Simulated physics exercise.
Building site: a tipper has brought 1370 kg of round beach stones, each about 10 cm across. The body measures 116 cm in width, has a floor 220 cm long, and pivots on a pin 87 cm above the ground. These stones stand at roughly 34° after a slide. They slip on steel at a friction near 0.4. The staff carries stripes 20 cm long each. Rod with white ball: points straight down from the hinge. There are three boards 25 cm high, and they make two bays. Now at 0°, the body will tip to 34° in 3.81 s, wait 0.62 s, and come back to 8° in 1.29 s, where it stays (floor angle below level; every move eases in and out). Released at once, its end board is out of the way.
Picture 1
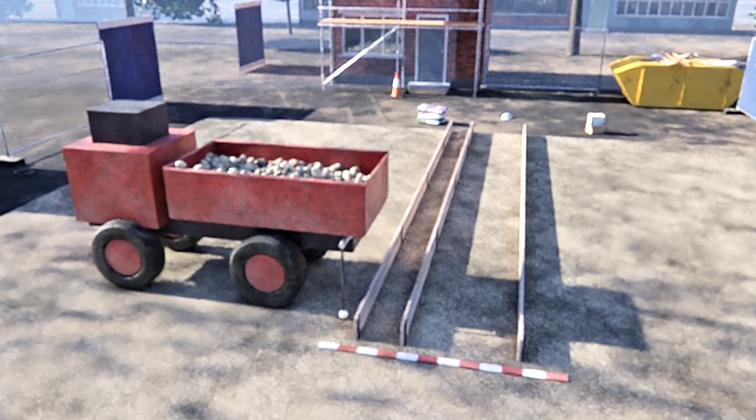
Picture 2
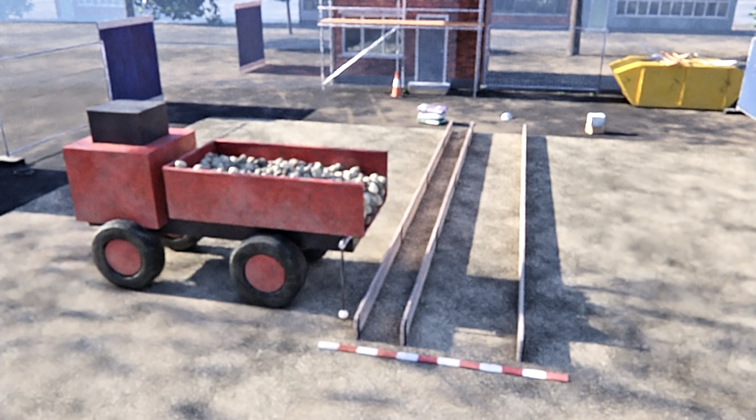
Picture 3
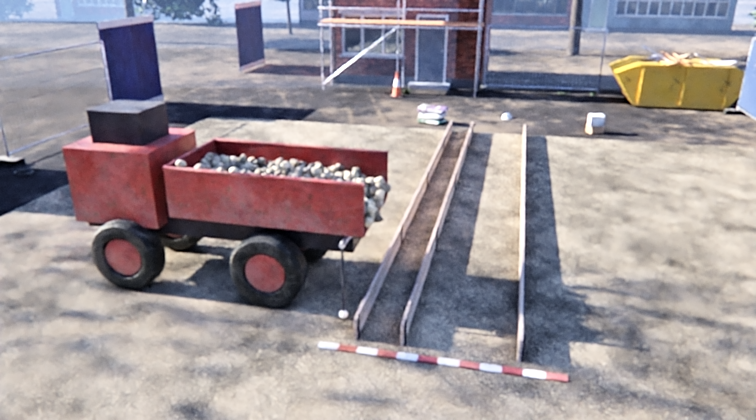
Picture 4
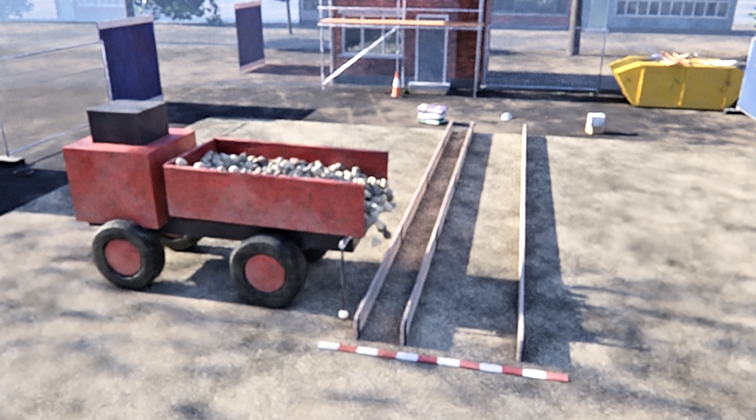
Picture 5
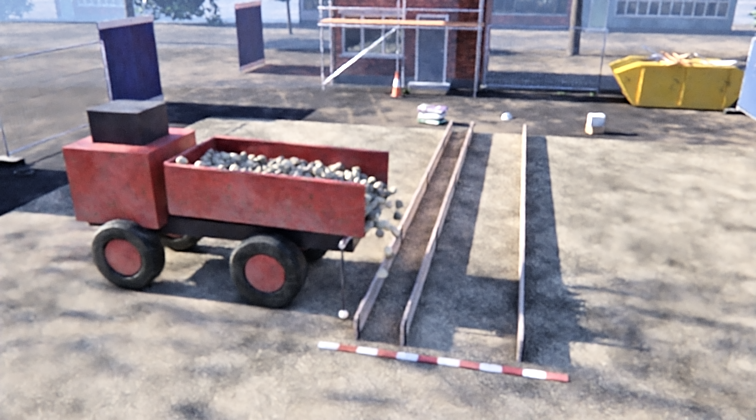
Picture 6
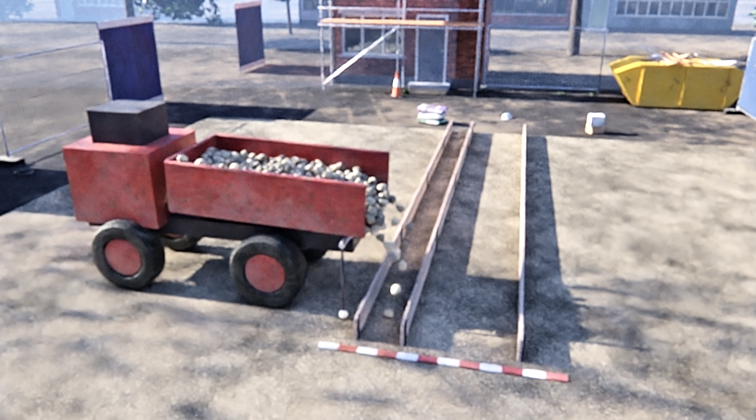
Building site with a red tipper standing at left, its end board gone and a few pale round stones dropping from its right end.
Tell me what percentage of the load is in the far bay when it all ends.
I would put it at 70 %.
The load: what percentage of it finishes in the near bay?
Roughly 30 percent of it.
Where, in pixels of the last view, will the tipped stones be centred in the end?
Roughly at pixel (449, 290).
A little later the floor is at 29°; 54 % in the body, 33 % in the near bay, 13 % in the far bay; the foremost stones are at (490, 297).
Then the floor is at 34°; 2 % in the body, 35 % in the near bay, 63 % in the far bay; the foremost stones are at (515, 314).
Later still the floor is at 8°; 0 % in the body, 28 % in the near bay, 72 % in the far bay; the foremost stones are at (520, 310).
In the end the floor is at 8°; 0 % in the body, 28 % in the near bay, 72 % in the far bay; the foremost stones are at (520, 310).
